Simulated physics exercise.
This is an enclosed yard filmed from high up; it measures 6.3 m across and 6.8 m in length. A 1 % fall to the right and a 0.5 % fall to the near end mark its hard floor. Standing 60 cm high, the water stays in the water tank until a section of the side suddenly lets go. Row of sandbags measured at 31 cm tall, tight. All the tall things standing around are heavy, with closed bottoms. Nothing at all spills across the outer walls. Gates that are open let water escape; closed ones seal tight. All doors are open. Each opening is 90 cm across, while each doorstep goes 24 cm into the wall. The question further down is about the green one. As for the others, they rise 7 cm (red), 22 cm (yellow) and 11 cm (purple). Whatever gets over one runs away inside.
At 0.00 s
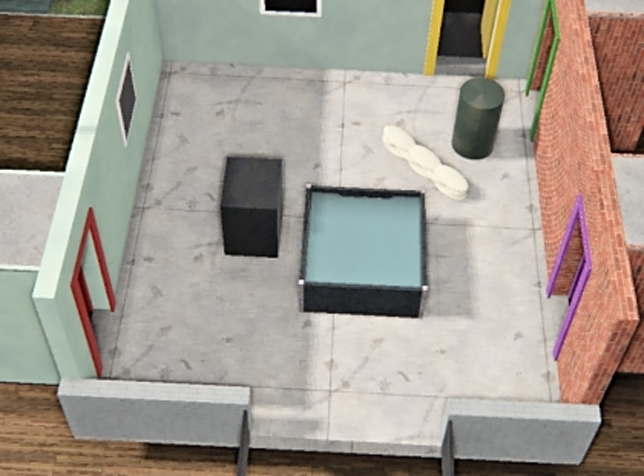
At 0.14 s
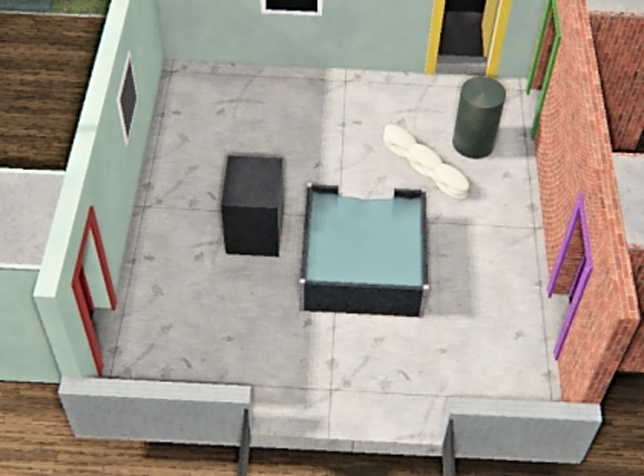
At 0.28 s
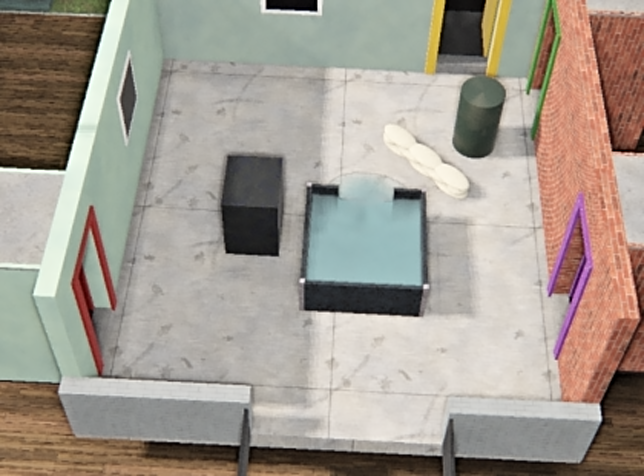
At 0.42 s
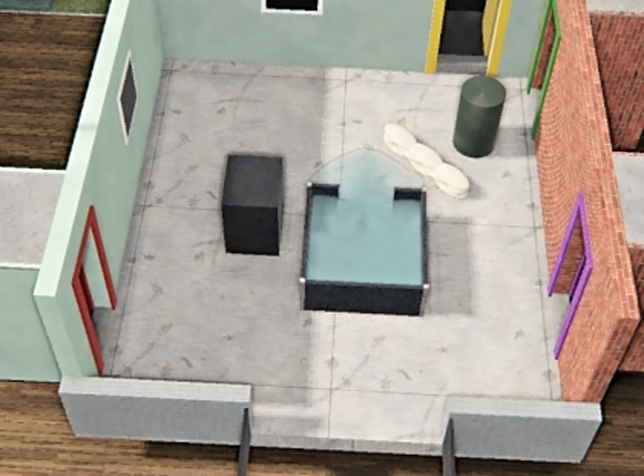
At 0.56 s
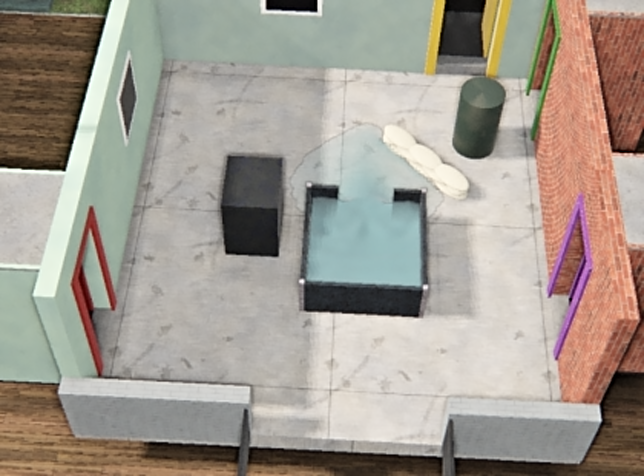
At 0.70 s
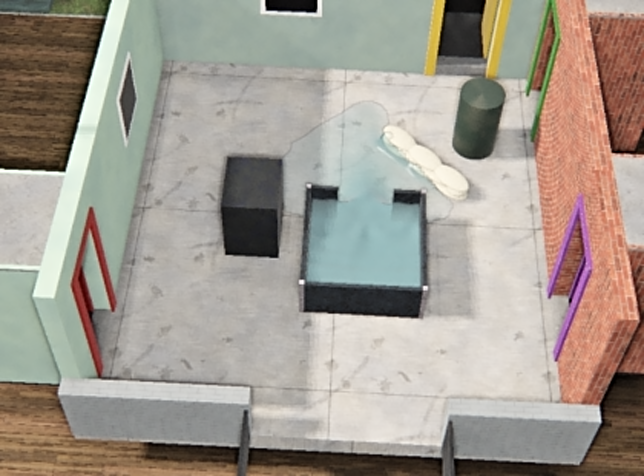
The clip opens on a walled yard seen from above, with a dark-sided tank of still blue water between a black box and a lumpy white row. A gap appears in the tank's far side, and water pours through it, spreading thinly across the pale floor and reaching the white row.
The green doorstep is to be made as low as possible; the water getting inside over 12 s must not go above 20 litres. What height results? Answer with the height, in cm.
It would have to be roughly 5.5 cm high.
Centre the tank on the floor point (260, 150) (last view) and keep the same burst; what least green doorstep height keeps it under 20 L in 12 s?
Then about 12.5 centimetres at the least.
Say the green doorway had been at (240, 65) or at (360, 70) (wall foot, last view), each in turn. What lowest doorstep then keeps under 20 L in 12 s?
Minimums: Roughly 9.5 cm and 14.0 cm.
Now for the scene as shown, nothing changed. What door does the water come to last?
Red, last of all.
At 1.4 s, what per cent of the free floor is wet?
Close to 15 per cent is wet.
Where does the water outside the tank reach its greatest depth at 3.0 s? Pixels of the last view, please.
About (164, 65).
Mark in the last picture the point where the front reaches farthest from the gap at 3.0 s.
Lab note: Front tip approx. at (164, 65).
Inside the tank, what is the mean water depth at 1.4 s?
The mean depth is about 41 cm.
After 1.4 s water covers 15 % of the floor, deepest (34 cm) near (368, 214); it has not reached the green door.
After 3.0 s water covers 35 % of the floor, deepest (28 cm) near (164, 65); it has not reached the green door.
After 12.0 s water covers 90 % of the floor, deepest (8 cm) near (403, 172); 7 cm at the green door, 0 litres in over its 15 cm doorstep.
At the green door as built, the water arrived by 3.4 s and peaked near 9 cm at 5.8 s.
With a doorstep of 5 cm, 30 litres would have come in within the 12 s; with 6 cm, 14 litres. So under 20 litres takes about 5.5 cm.
